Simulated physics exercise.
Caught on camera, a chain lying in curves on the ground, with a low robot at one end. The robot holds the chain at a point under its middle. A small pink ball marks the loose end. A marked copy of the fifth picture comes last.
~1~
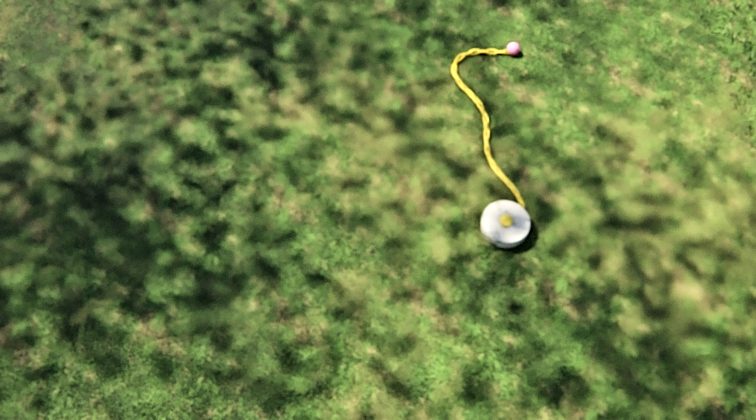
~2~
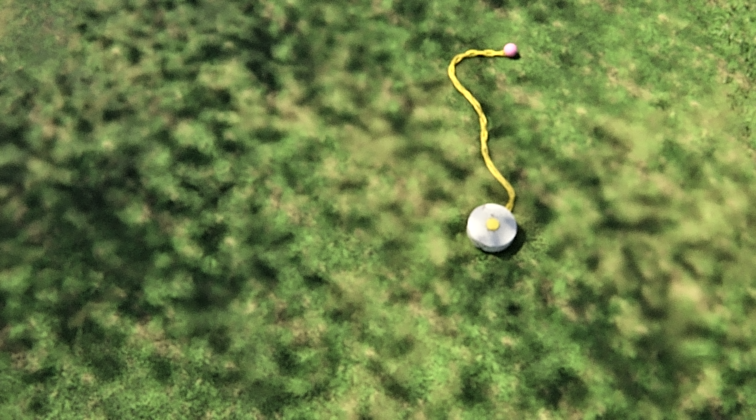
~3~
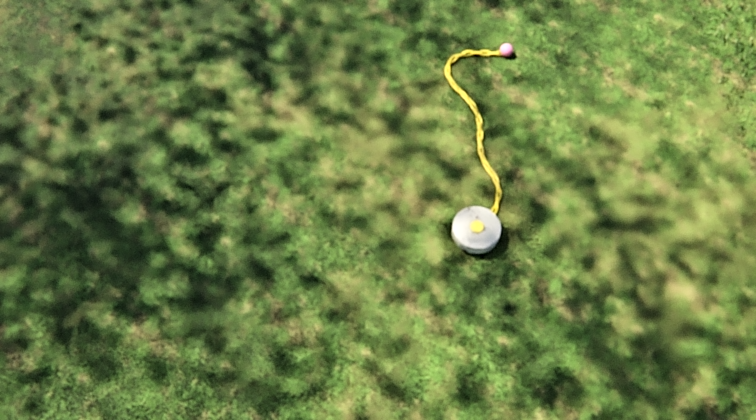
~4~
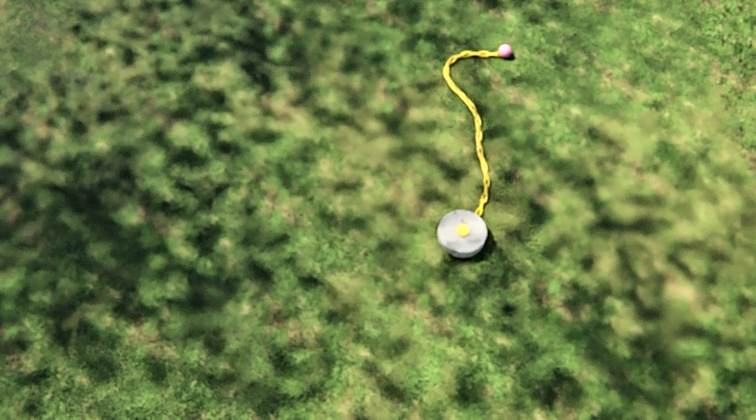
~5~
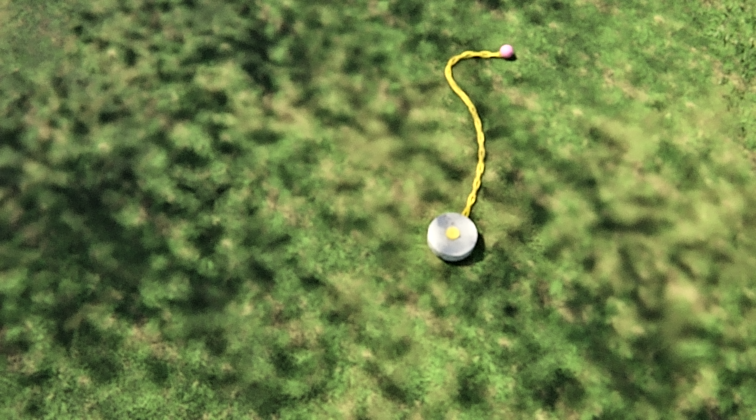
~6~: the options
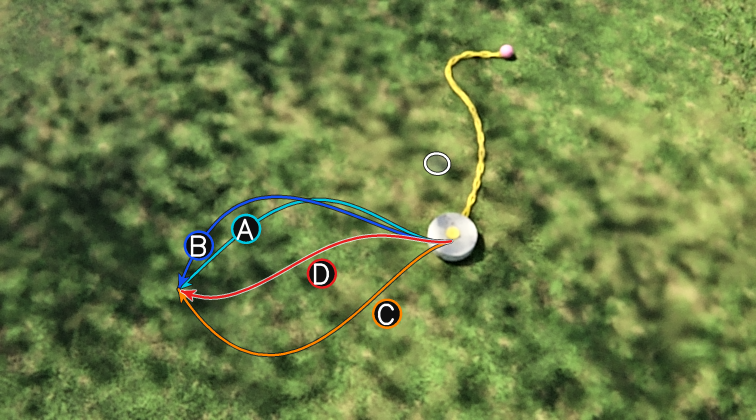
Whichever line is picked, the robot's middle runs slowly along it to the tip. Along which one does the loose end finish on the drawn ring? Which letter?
C.
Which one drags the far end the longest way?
Route C.
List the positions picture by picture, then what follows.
Free end (513, 49); robot (505, 225), in the first frame.
Robot (491, 229); free end (511, 50), in the second frame.
Robot (476, 231); free end (507, 50), in the third frame.
Robot (462, 234); free end (505, 51), in the fourth frame.
Robot (452, 237); free end (507, 52), in the fifth frame.
On the marked copy, A from (451, 241) via (309, 200) to (179, 289); B from (451, 241) via (296, 198) to (179, 287); C from (451, 241) via (320, 340) to (179, 289); D from (451, 241) via (313, 255) to (182, 291); the ring at (437, 164).
Taking C. A third of the way, robot (356, 309), middle of the chain (431, 188), free end (480, 78).
Two thirds of the way, robot (239, 346), middle of the chain (372, 253), free end (449, 142).
When it is over, robot (177, 286), middle of the chain (339, 259), free end (438, 161); the free end is on the ring.
As for the rest, A leaves the free end at (417, 114); B leaves the free end at (414, 113); D leaves the free end at (429, 130).
